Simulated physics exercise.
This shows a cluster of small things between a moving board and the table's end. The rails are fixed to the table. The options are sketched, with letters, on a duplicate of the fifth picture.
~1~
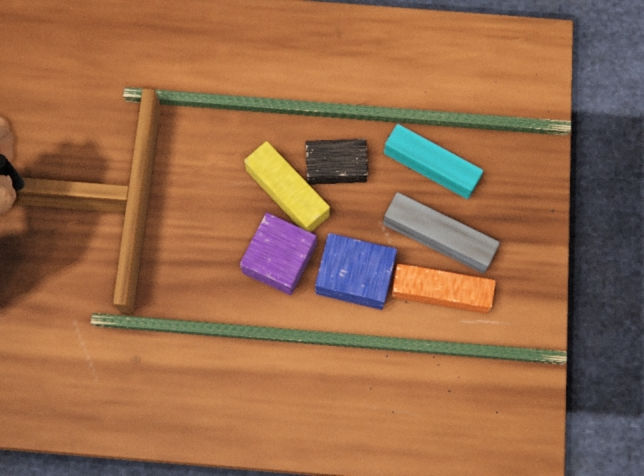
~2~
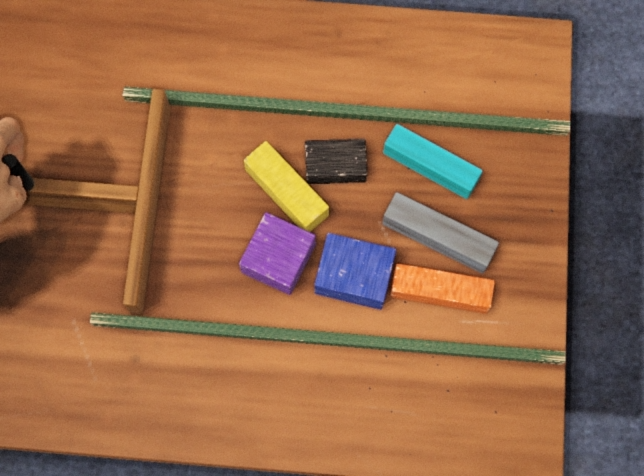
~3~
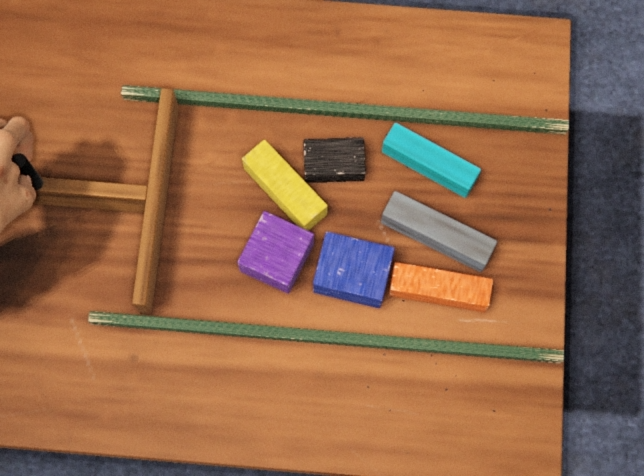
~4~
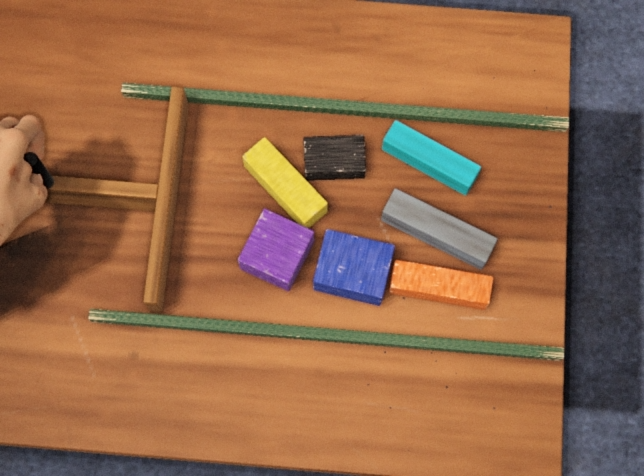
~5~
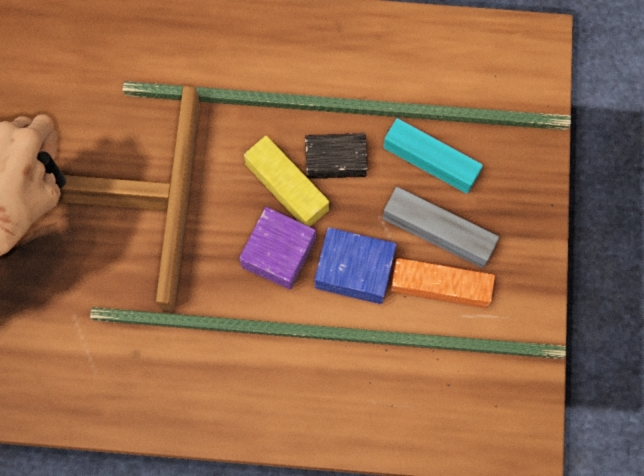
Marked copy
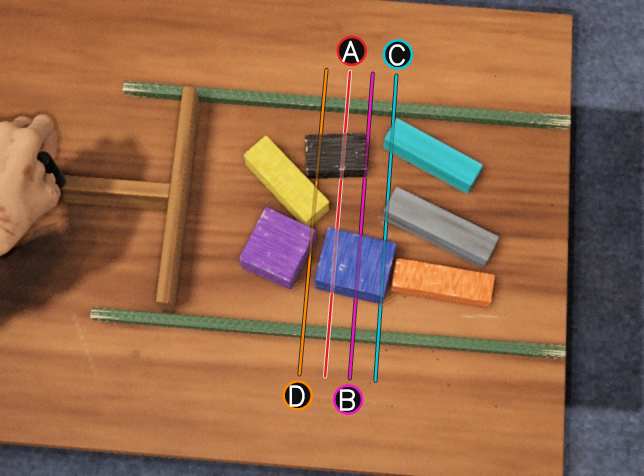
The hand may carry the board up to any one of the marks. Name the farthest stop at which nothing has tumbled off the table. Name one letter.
It should halt at C.
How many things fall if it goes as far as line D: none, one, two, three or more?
By then, none.
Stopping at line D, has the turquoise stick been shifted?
Yes.
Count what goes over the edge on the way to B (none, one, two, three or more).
In all, none.
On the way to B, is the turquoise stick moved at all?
Yes.
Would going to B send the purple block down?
By then, no.
On the marked copy, A at (338, 218); B at (362, 220); C at (386, 222); D at (313, 216).
Following C. Soon after the start, board (252, 197); black block (342, 153); purple block (291, 252).
Later, board (327, 203); orange bar (505, 286); turquoise stick (456, 162).
In the end, board (383, 207); orange bar (559, 293); turquoise stick (502, 168); nothing has fallen.
As for the rest, A is safe but short; B is safe but short; D is safe but short.
